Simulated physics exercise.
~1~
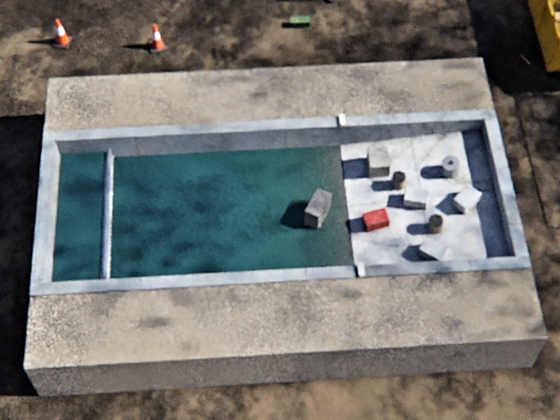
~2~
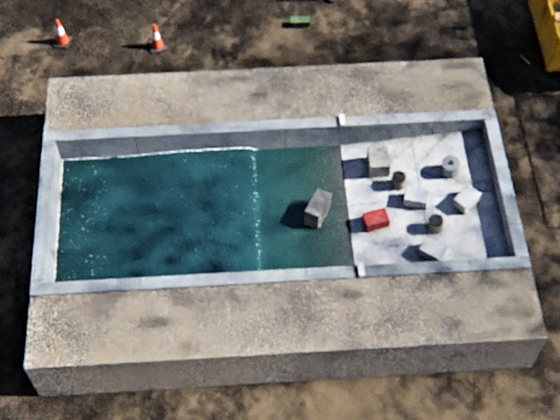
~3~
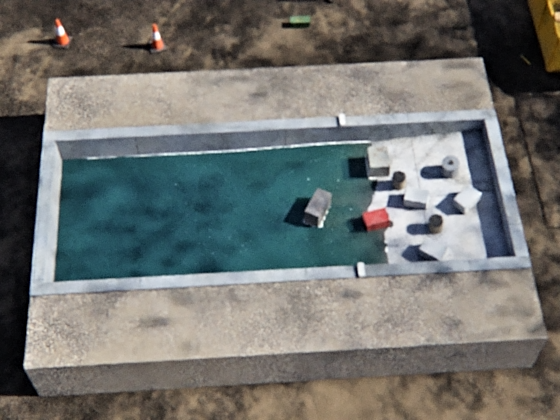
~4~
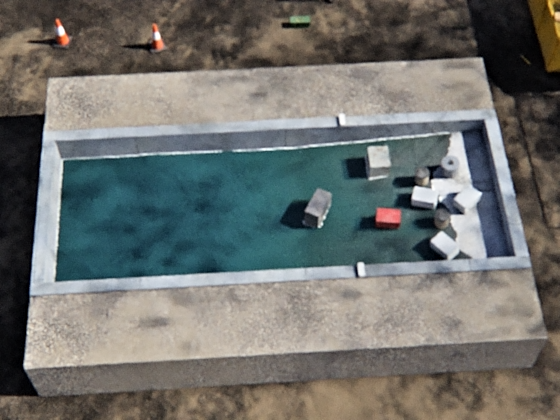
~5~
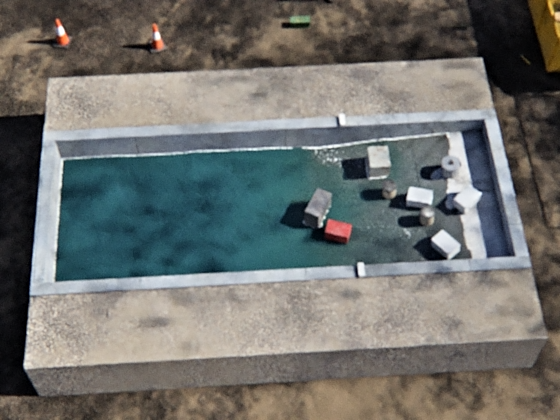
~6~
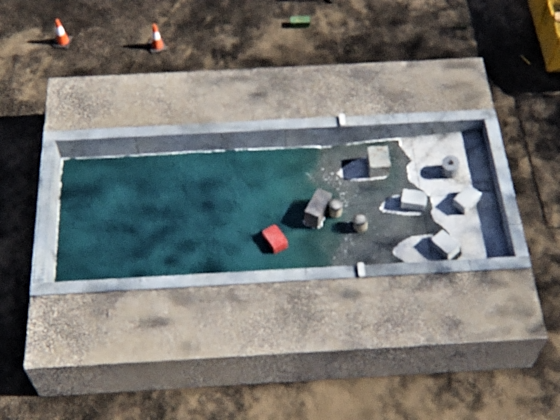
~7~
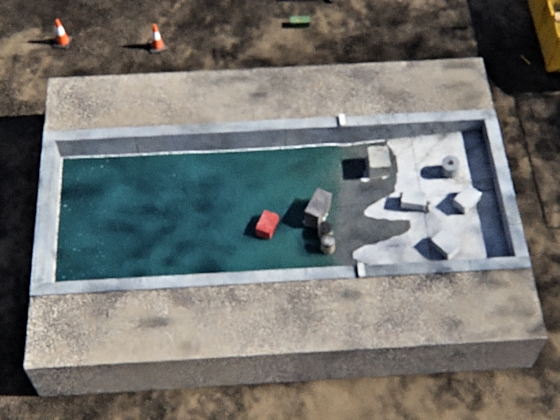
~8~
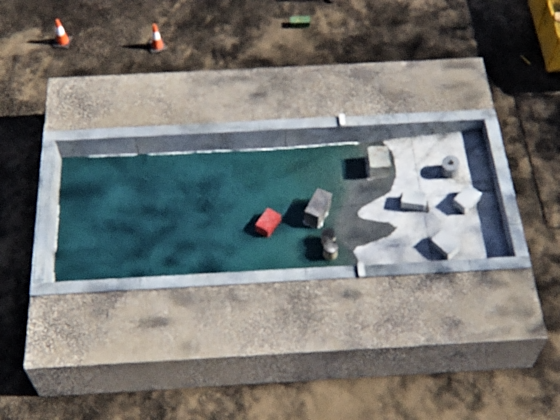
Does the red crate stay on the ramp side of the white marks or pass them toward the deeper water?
The red crate passes the white marks as the water draws back, and it ends up afloat to the left of them.
